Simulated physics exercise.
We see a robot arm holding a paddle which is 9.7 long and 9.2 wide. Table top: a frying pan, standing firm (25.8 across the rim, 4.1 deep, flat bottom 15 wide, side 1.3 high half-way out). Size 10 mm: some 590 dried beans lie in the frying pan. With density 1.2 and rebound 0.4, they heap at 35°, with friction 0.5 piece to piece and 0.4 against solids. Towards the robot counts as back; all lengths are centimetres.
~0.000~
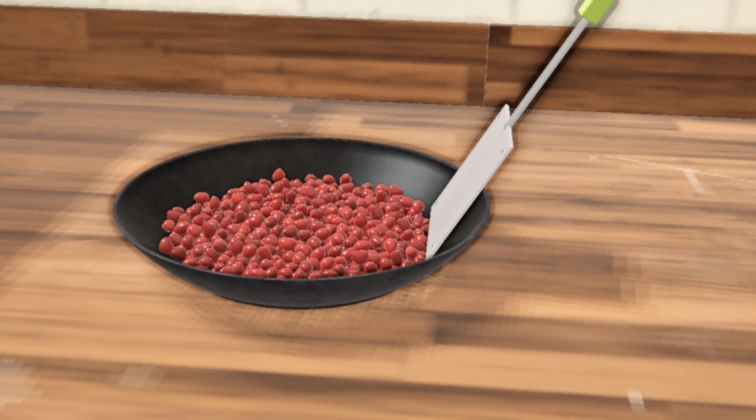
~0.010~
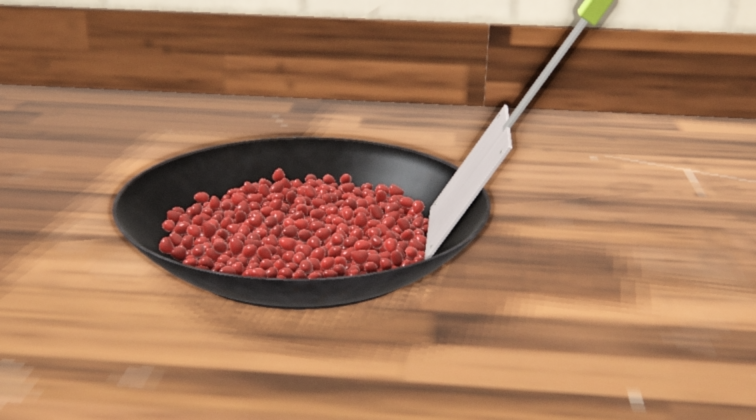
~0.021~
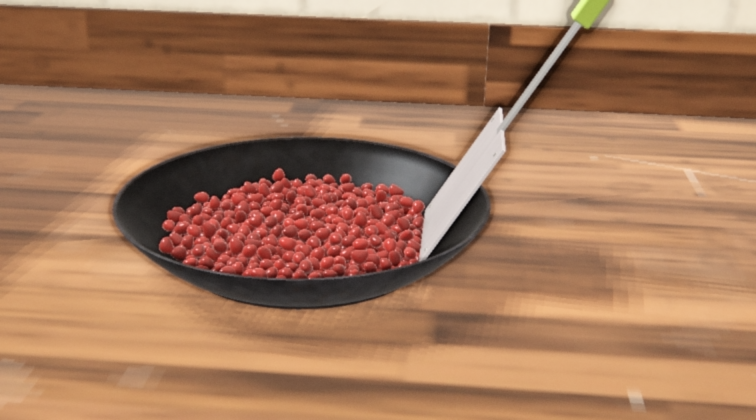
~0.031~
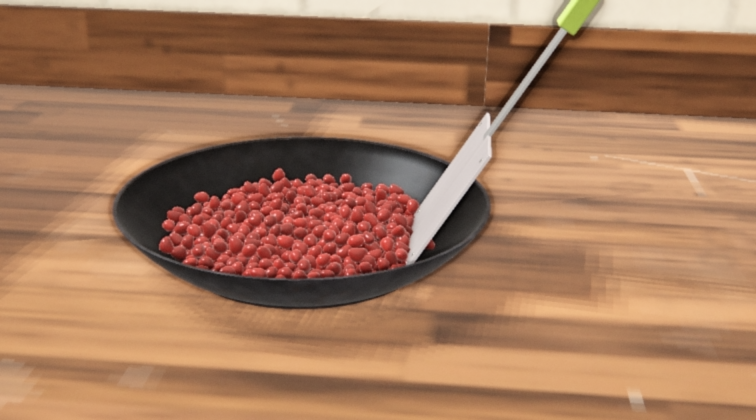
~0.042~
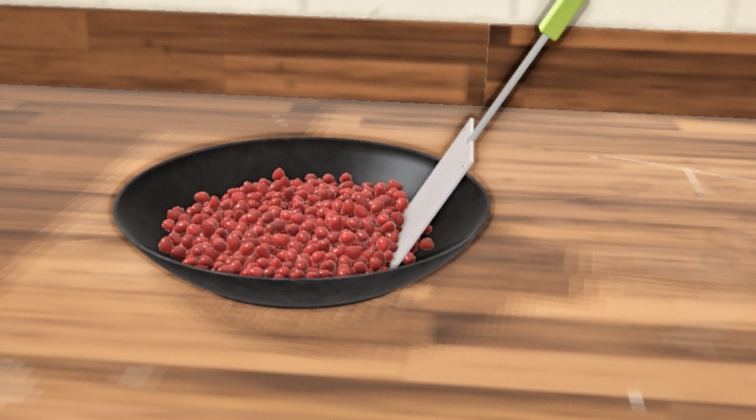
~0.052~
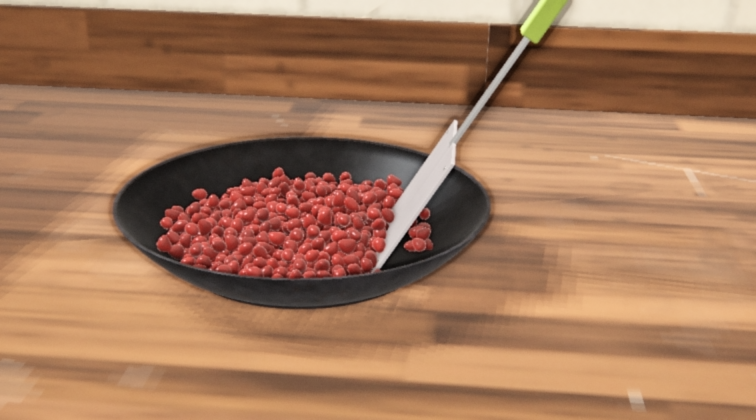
A pale, flat paddle with a green handle, at first resting against the right inner side of a black pan, slides left and slightly toward the viewer, nudging the nearest red beans while a few slip behind its right side. The heaped beans otherwise barely shift, and the round, shallow pan stays put. The wooden tabletop, backed by a darker wood strip and pale tiles, is seen from slightly above by a still camera.
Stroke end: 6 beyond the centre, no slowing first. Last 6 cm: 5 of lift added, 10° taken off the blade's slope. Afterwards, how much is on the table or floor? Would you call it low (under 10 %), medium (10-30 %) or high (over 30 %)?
I would call it medium.
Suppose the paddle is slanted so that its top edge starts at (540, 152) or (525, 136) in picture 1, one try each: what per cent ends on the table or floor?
Close to 15 and 15 percent respectively.
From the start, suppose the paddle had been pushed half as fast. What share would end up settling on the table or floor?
Estimate: Near 5 %.
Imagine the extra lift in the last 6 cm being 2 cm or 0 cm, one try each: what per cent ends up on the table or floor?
Some 20 and 10 per cent.
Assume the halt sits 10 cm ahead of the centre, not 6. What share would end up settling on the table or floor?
Changed stop: Approx. 35 %.
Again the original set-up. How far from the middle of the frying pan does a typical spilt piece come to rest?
The answer is around 34 cm.
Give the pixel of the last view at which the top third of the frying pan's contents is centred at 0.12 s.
Roughly pixel (255, 203).
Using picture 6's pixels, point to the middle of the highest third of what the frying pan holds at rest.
About (184, 208).
After 0.08 s, sloping 59°, highest piece 5 above the table; 590 in the frying pan.
After 0.12 s, sloping 56°, highest piece 7 above the table; 589 in the frying pan, 1 on the blade or in flight.
After 0.33 s, sloping 49°, highest piece 5 above the table; 502 in the frying pan, 79 on the table or floor, 9 on the blade or in flight.
After 1.38 s, sloping 49°, highest piece 5 above the table; 502 in the frying pan, 88 on the table or floor.
In the end, 502 in the frying pan, 88 on the table or floor. That is 15 % on the table or floor.
